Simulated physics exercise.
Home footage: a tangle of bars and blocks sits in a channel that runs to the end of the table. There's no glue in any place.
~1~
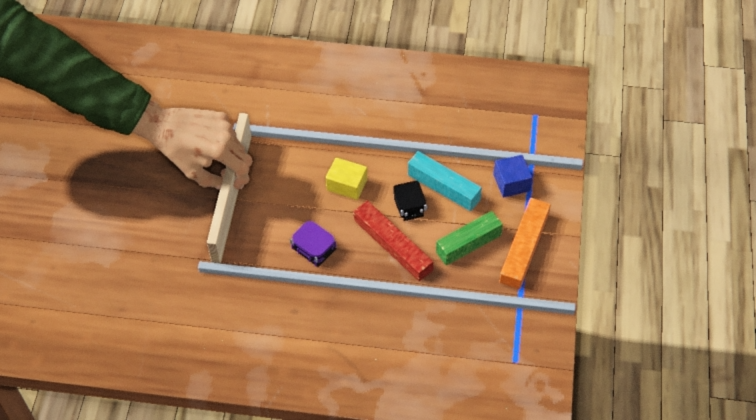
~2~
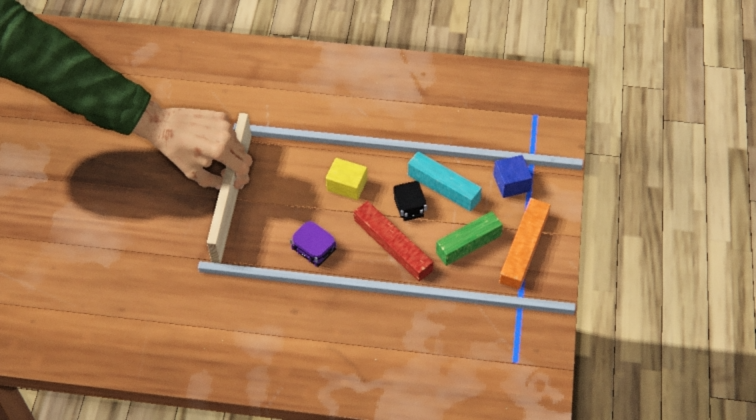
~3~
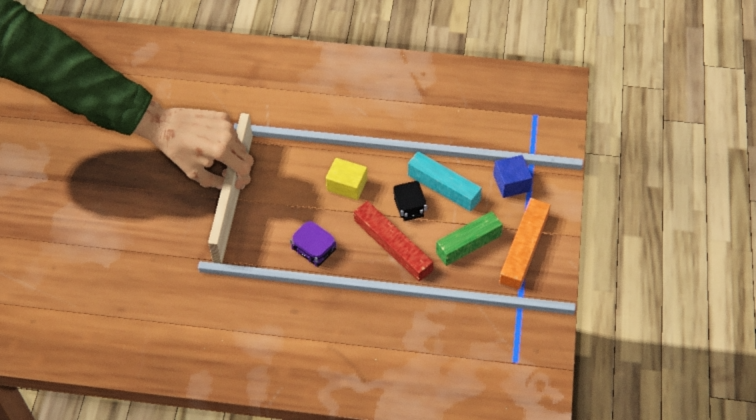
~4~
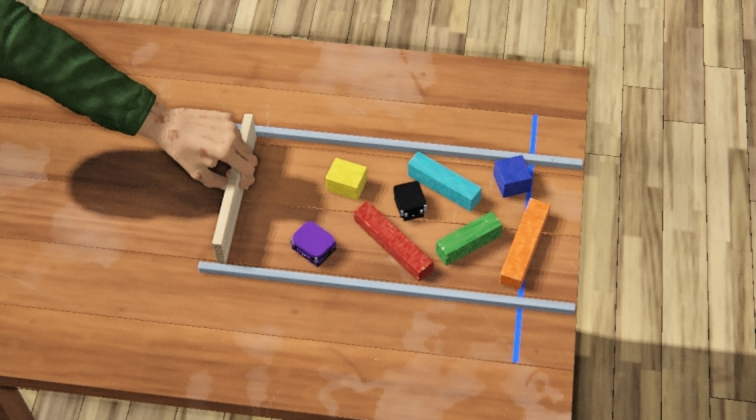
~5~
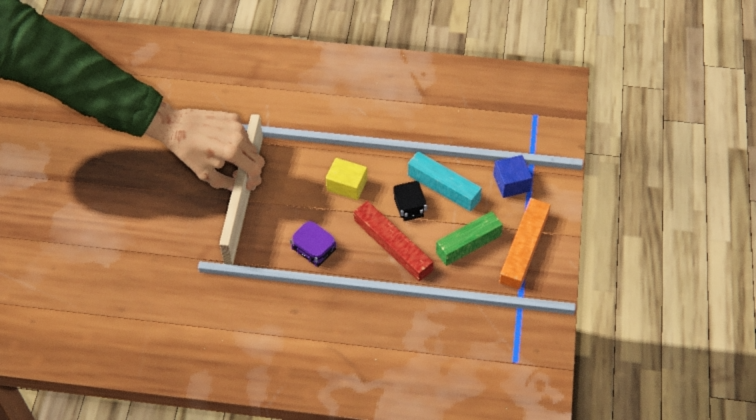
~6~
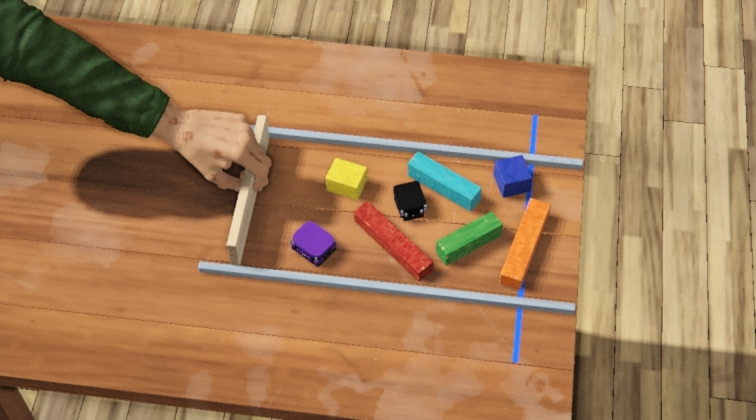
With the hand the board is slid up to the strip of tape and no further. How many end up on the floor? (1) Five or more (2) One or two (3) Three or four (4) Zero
(3) Three or four.
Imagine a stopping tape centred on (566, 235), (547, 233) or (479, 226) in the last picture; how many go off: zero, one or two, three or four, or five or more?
Taking the three tapes one at a time, the answers are more than four, then more than four, then zero.
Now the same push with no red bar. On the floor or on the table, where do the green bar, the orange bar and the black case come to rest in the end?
So the green bar keeps its place, the orange bar goes down and the black case keeps its place.
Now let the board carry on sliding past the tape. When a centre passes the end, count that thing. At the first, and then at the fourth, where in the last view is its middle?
In pixels, around (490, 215) followed by around (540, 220).
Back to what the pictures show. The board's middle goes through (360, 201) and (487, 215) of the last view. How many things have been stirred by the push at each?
So 4, and at the other place 8.
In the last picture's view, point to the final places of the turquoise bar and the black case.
First (568, 186), then (567, 228).
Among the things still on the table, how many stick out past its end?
3.
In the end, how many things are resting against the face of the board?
So the total is 4.
Soon after, none off yet; orange bar at rest near (525, 243); blue block at rest near (513, 176); green bar at rest near (469, 239).
At rest, the number that fall off is three or four; fallen, green bar, blue block and orange bar.
